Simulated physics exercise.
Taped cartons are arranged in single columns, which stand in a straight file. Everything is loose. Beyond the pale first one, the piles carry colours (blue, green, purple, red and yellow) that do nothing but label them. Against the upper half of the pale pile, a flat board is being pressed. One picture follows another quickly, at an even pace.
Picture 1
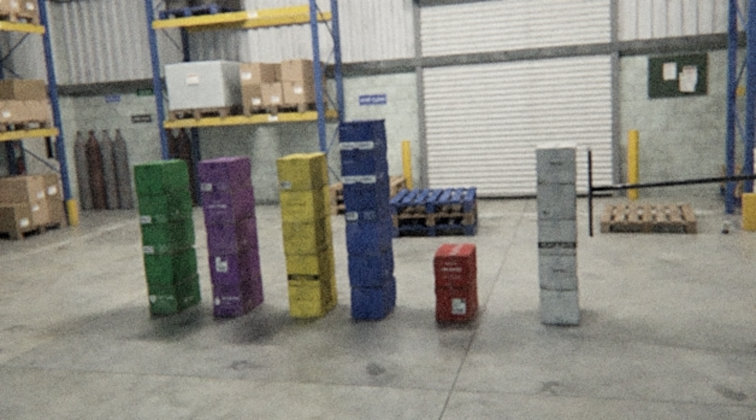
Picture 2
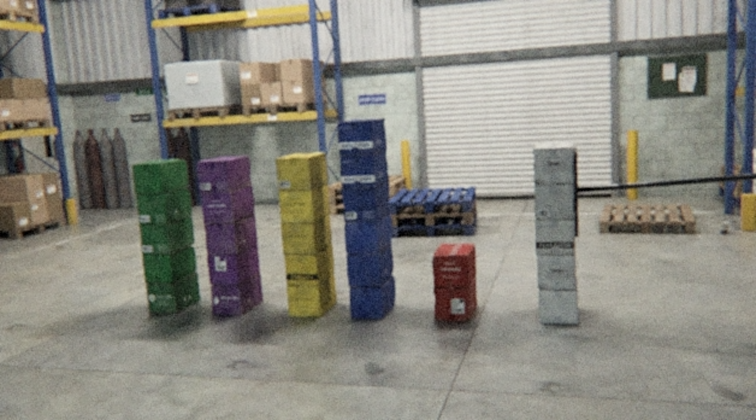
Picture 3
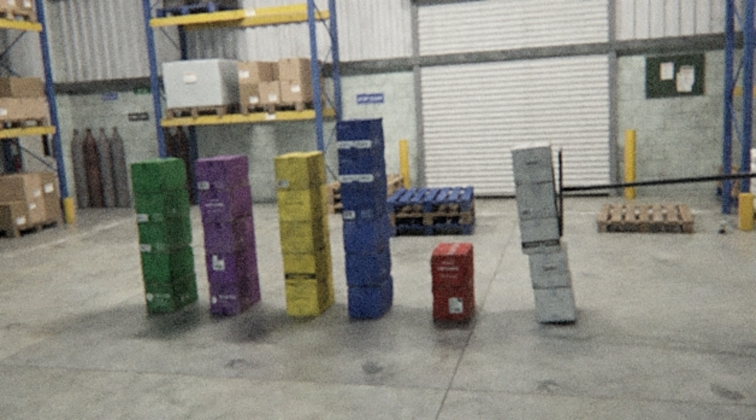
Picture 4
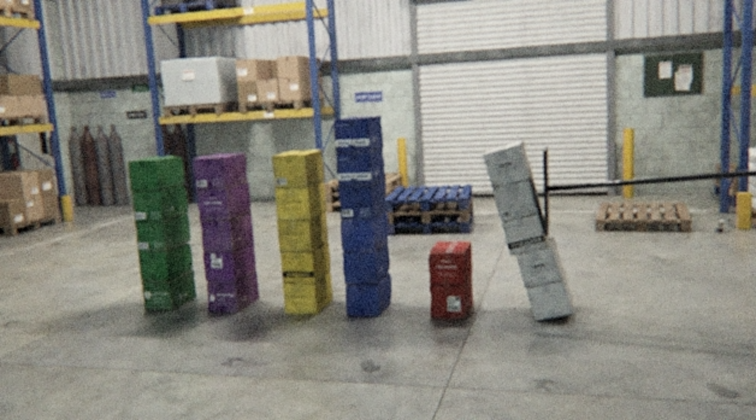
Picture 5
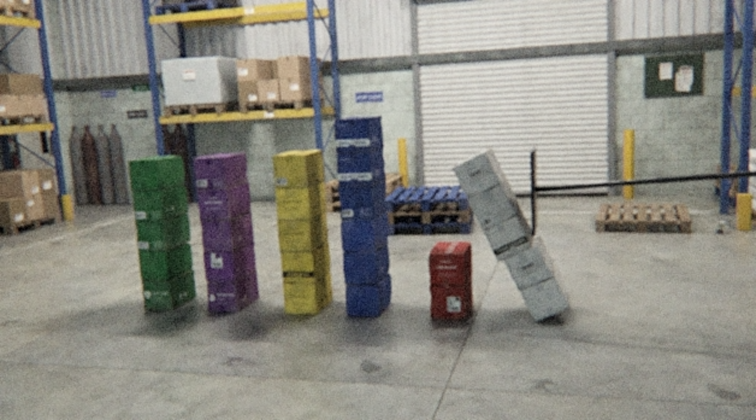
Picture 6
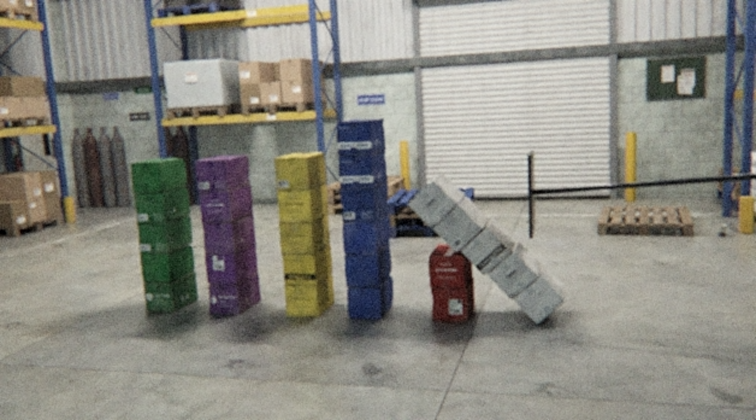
A pale stack of cartons is pushed by a board and leans left over the red stack.
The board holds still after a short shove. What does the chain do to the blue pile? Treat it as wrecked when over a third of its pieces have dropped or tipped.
It leaves it standing.
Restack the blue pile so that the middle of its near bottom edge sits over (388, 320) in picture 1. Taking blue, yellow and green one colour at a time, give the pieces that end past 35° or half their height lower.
Blue 0, yellow 0, green 0.
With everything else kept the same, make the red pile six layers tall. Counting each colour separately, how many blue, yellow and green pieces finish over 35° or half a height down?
Tally - blue 6, yellow 5, green 5.
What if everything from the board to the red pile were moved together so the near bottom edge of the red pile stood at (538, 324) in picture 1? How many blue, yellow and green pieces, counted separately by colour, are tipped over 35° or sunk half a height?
Blue: 0; yellow: 0; green: 0.
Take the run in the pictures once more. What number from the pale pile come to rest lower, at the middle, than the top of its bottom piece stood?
Of the pale pieces, the number is 2.
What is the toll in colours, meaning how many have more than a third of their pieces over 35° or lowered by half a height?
Count: 0.
Shortly afterwards, 5 of the pale pile down; none of the 6 blue cartons down (0 of 23 in all colours); top blue carton unmoved; top red carton a little from its place.
Next, 5 of the pale pile down; none of the 6 blue cartons down (0 of 23 in all colours); top blue carton unmoved; top red carton half its height from its place.
In the end, 5 of the pale pile down; none of the 6 blue cartons down (0 of 23 in all colours); top blue carton unmoved; top red carton half its height from its place. From the last view, middles, top blue carton near (362, 136), top red carton near (440, 266).
